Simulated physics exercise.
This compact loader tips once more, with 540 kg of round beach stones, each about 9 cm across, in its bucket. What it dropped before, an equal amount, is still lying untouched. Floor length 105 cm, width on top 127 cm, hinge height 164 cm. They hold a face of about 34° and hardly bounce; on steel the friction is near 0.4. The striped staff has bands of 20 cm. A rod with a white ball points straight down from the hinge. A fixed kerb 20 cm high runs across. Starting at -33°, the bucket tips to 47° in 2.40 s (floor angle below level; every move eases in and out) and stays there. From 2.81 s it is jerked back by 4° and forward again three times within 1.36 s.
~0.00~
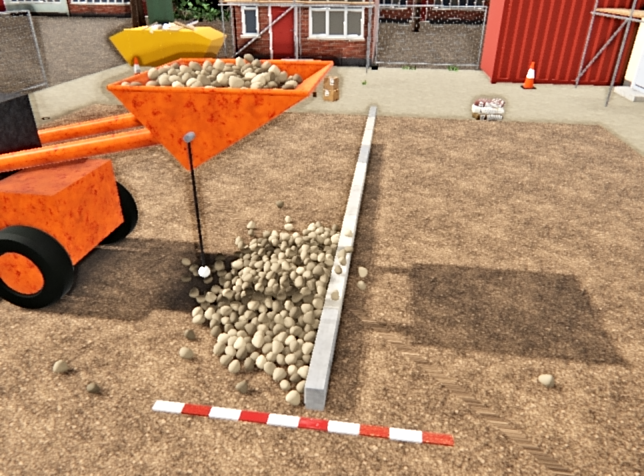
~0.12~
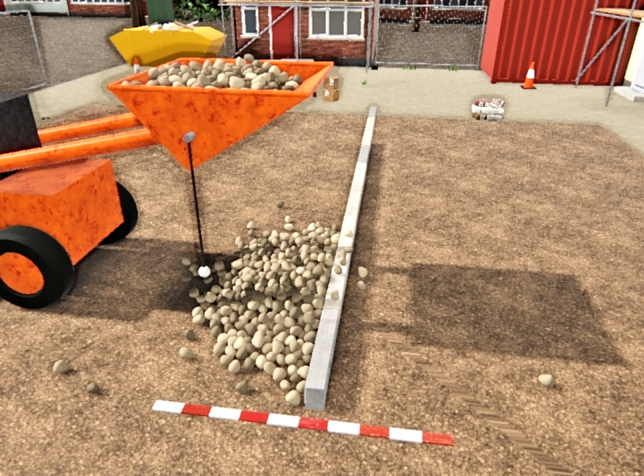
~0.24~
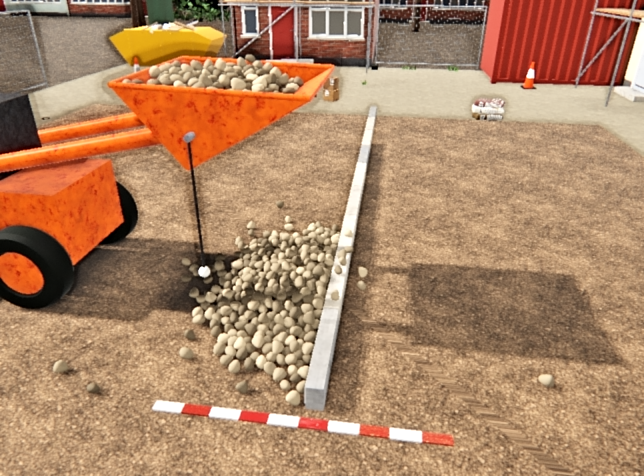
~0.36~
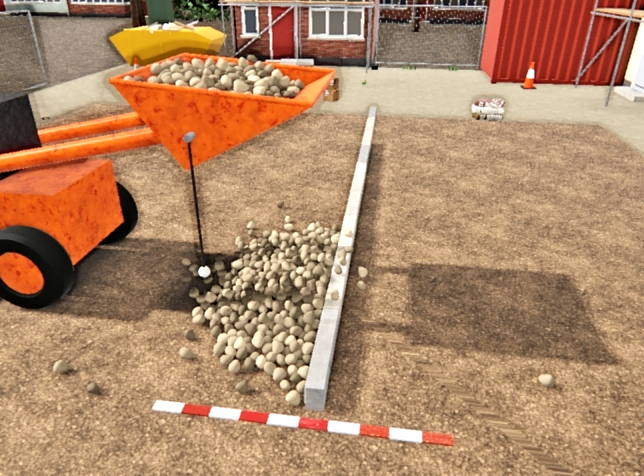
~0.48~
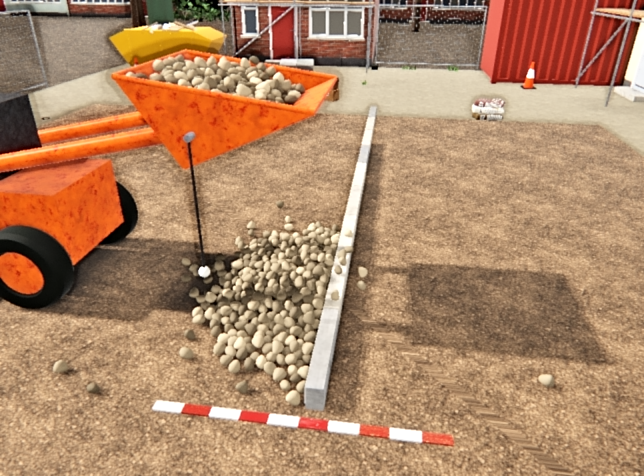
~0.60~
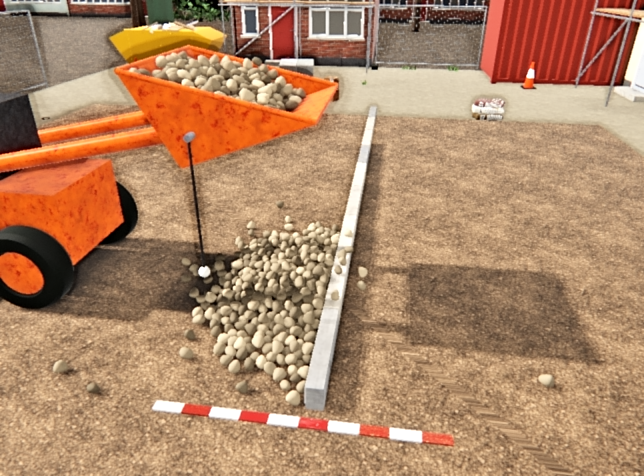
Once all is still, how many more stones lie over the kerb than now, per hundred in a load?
Close to 68 parts in a hundred.
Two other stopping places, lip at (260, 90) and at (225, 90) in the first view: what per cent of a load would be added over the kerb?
First some 25, then 10 per cent.
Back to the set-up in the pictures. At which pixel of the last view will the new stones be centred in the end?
Their middle is at about (371, 287).
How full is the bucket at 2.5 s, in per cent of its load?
About 0 per cent.
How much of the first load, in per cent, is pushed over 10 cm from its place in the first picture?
Roughly 5 per cent of them.
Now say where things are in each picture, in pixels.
In the first frame, the bucket is at -33°, its lip at (309, 94); the top of the load is at (216, 67). The earlier load is highest near (295, 263), 28 cm above ground level, 99 % on this side of the kerb, 1 % over the kerb.
In the second frame, the bucket is at -32°, its lip at (309, 95); the top of the load is at (216, 67); the stones move at 0.0 m/s on average.
In the third frame, the bucket is at -31°, its lip at (311, 99); the top of the load is at (199, 67); the stones move at 0.1 m/s on average.
In the fourth frame, the bucket is at -28°, its lip at (312, 105); the top of the load is at (201, 65); the stones move at 0.1 m/s on average.
In the fifth frame, the bucket is at -25°, its lip at (314, 113); the top of the load is at (203, 64); the stones move at 0.1 m/s on average.
The sixth frame shows lip at (316, 123), floor tilted -20°, highest stones at (191, 62); the stones move at 0.2 m/s on average.
After 1.8 s the floor is at 35°; in per cent of one load, 77 in the bucket, 121 on this side of the kerb, 2 over the kerb; the foremost stones are at (376, 288).
After 2.5 s the floor is at 47°; in per cent of one load, 1 in the bucket, 145 on this side of the kerb, 54 over the kerb; the foremost stones are at (486, 311).
After 4.6 s the floor is at 47°; in per cent of one load, 0 in the bucket, 131 on this side of the kerb, 68 over the kerb; the foremost stones are at (568, 335).
After 7.5 s the floor is at 47°; in per cent of one load, 0 in the bucket, 131 on this side of the kerb, 68 over the kerb; the foremost stones are at (568, 335). Net gain over the kerb, 68.
